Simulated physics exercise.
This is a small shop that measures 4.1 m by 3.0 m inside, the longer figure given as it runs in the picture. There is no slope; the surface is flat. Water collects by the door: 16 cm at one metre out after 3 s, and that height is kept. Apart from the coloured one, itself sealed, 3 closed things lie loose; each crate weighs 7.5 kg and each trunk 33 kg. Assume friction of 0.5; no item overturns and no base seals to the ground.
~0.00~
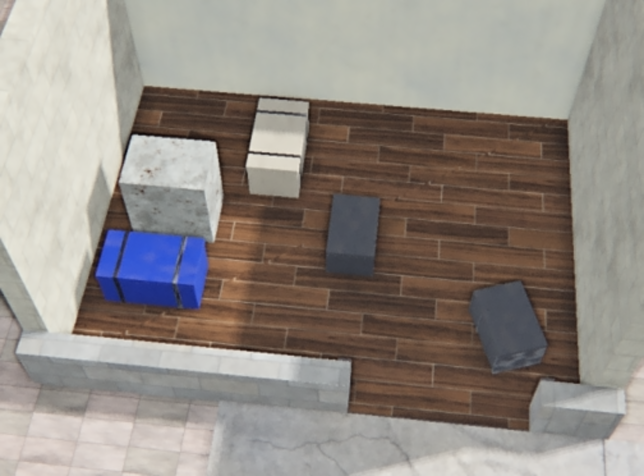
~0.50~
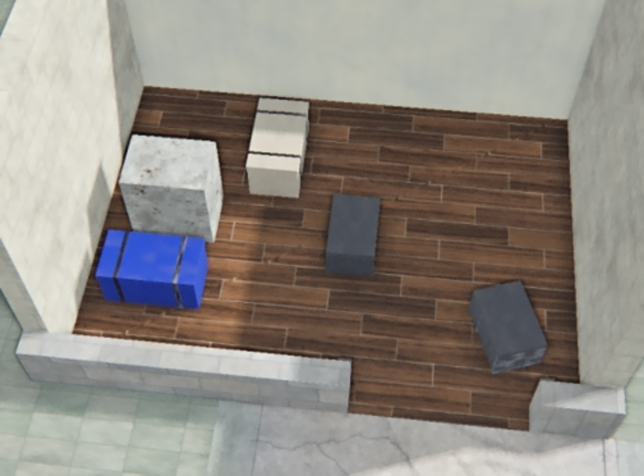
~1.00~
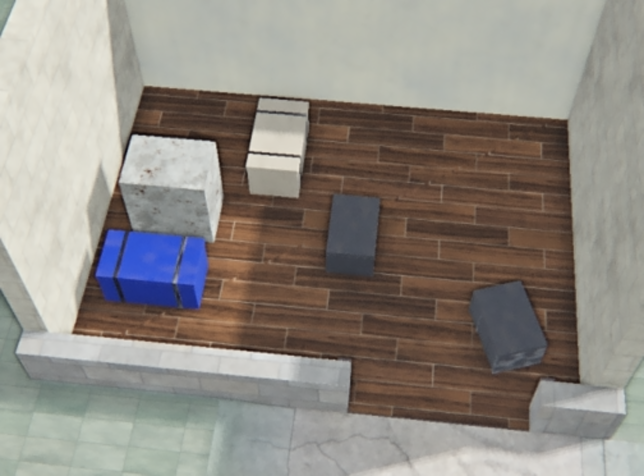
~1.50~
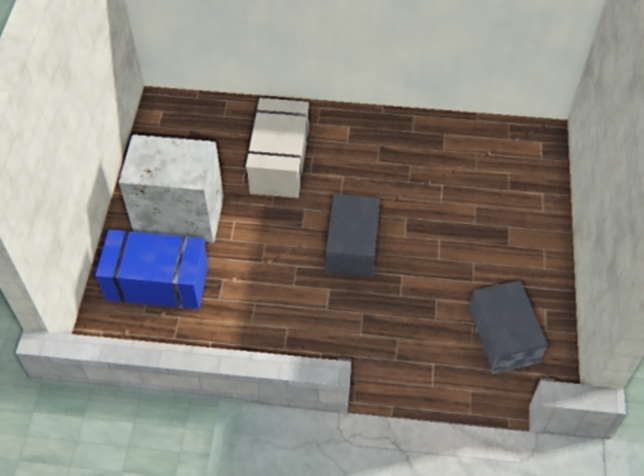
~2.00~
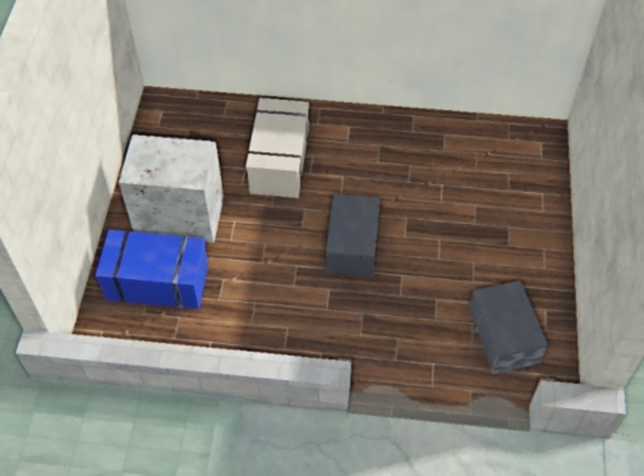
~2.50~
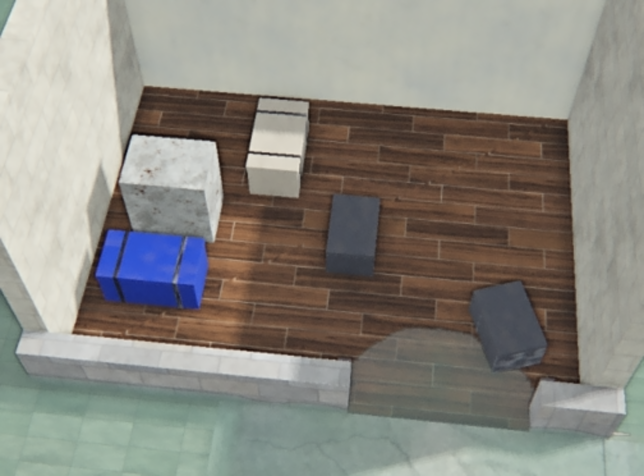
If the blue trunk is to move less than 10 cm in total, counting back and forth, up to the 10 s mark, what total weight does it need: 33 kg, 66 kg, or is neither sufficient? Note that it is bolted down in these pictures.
33 kg is sufficient.
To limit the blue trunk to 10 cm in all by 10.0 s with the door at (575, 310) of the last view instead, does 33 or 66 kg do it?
With that change, the big one is needed.
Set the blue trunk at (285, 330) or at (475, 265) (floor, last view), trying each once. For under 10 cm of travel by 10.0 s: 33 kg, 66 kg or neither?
In that order: Either load holds; it takes the larger.
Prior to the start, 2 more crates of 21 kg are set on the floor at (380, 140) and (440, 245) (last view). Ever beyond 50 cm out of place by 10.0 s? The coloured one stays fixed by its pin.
Result, in order - exceeds it; exceeds it.
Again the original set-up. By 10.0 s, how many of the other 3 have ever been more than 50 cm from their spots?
Total: 2.
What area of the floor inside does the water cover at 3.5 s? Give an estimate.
Some 2.5 m2.
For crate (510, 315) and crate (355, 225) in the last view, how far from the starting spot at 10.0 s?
250 cm, 120 cm.
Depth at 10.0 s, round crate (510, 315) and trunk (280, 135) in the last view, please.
Some 13 cm at the first, some 9 cm at the second.
After 3.5 s the blue trunk would be 0 cm from its start with 33 kg and 0 cm from its start with 66 kg; 0 cm of water round it then.
After 4.5 s the blue trunk would be 0 cm from its start with 33 kg and 0 cm from its start with 66 kg; 0 cm of water round it then.
After 7.0 s the blue trunk would be 0 cm from its start with 33 kg and 0 cm from its start with 66 kg; 1 cm of water round it then.
After 10.0 s the blue trunk would be 0 cm from its start with 33 kg and 0 cm from its start with 66 kg; 6 cm of water round it then.
